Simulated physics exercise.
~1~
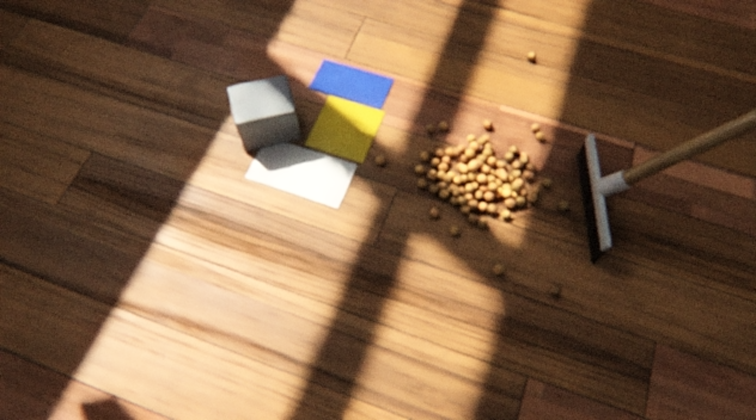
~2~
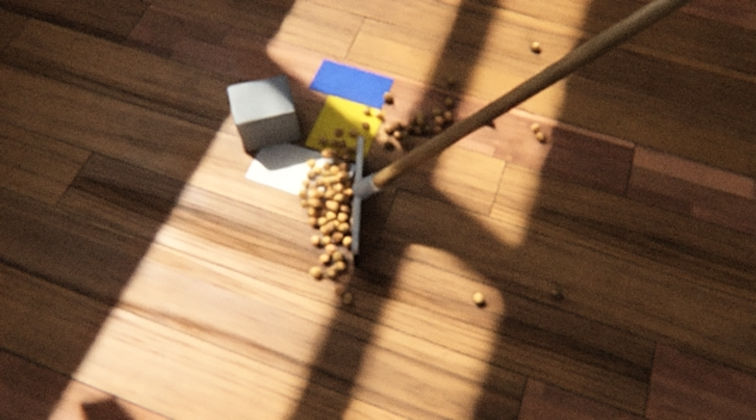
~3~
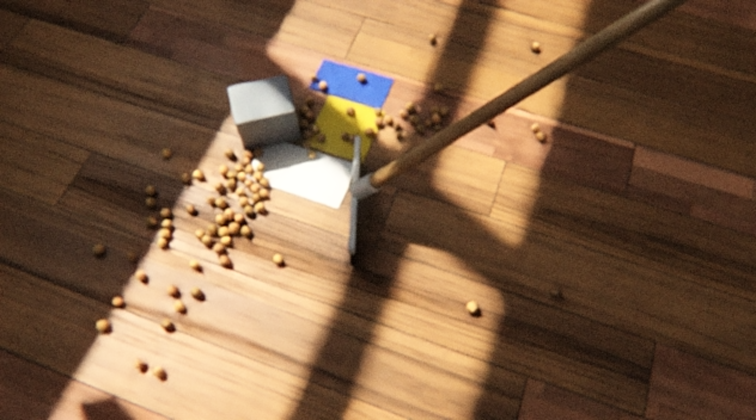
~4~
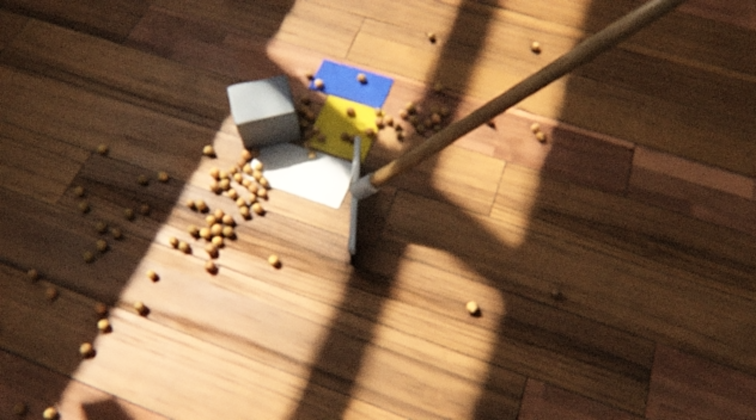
On a sunlit wooden floor, a long-handled squeegee sweeps a pile of small wooden beads left toward a grey block and blue, yellow and white mats, then stops as the beads roll onward and scatter, most ending off the mats at the left.
